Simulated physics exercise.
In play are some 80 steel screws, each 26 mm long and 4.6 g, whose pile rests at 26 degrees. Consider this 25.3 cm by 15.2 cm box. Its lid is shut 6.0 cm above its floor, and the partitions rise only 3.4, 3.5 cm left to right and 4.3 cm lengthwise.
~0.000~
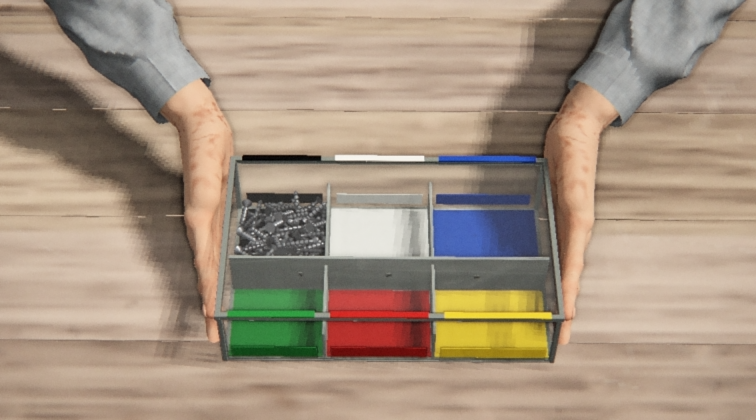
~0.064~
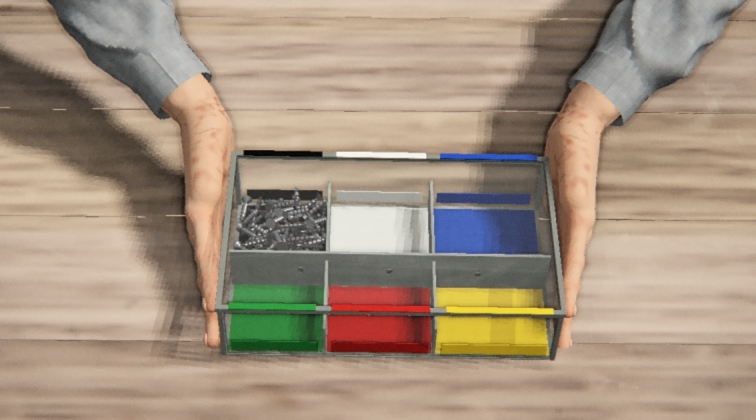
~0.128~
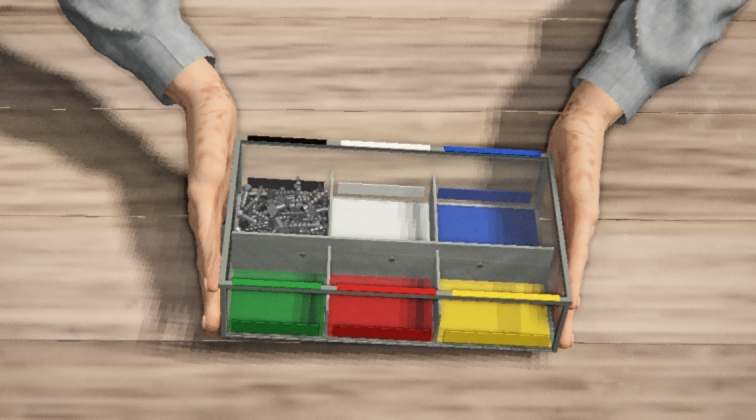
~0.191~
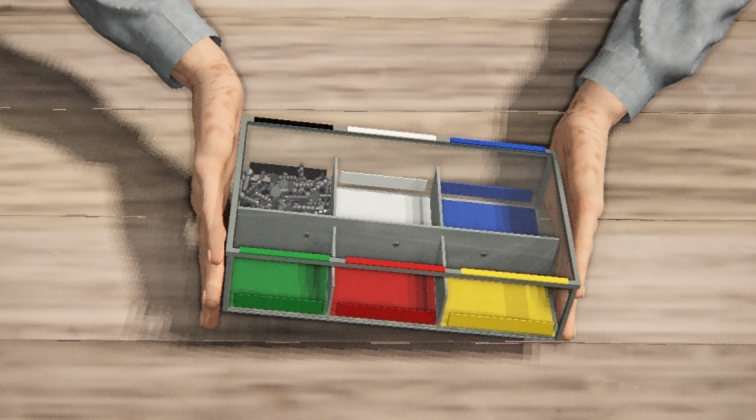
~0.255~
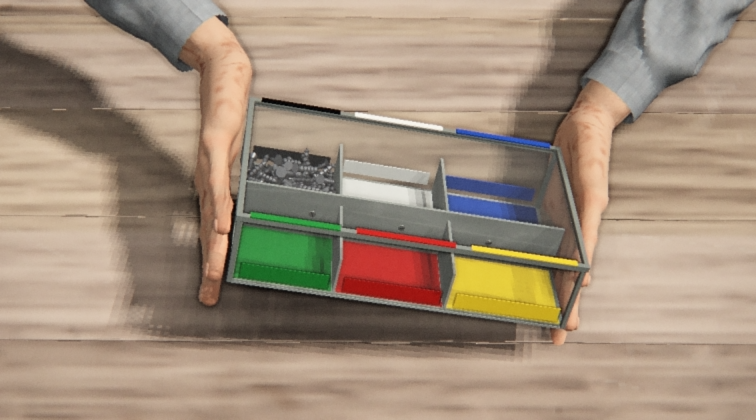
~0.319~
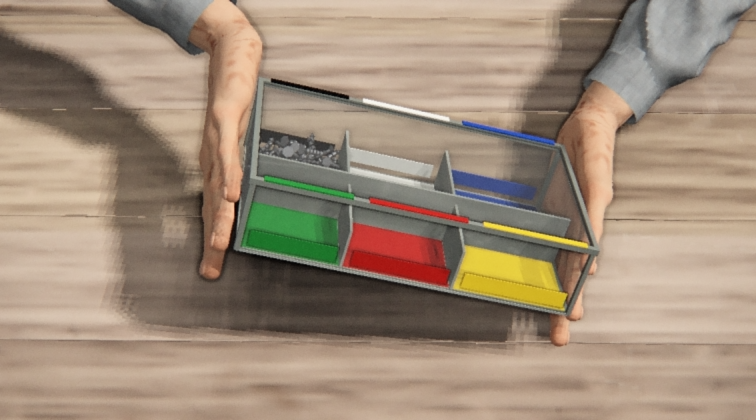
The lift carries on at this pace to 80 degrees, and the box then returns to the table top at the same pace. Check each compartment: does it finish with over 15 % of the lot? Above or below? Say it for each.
Red compartment: Below, blue compartment: Below, green compartment: Below, yellow compartment: Below, white compartment: Above, black compartment: Above.
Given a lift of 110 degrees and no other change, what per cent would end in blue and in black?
Result - blue 35 percent, black 50 percent.
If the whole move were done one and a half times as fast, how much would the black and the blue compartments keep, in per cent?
Final split: Black = 70 %, blue = 5 %.
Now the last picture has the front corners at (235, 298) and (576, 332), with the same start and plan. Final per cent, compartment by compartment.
Each compartment ends with, in per cent, red 15, blue 0, green 0, yellow 10, white 5 and black 65.
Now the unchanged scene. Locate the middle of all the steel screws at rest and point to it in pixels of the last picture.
My guess is close to (310, 219).
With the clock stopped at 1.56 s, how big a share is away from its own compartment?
Estimate: Roughly 30 in a hundred.
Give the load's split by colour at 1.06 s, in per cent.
You'd see red at 0, blue at 0, green at 0, yellow at 0, white at 10 and black at 90 per cent.
After 1.06 s, tilt 78 degrees; white 10 %, black 90 %.
After 1.56 s, tilt 32 degrees; blue 5 %, white 25 %, black 70 %.
After 2.12 s, tilt 0 degrees; blue 5 %, white 25 %, black 70 %.
By 2.7 s all is still; red 0 %, blue 5 %, green 0 %, yellow 0 %, white 25 %, black 70 %.
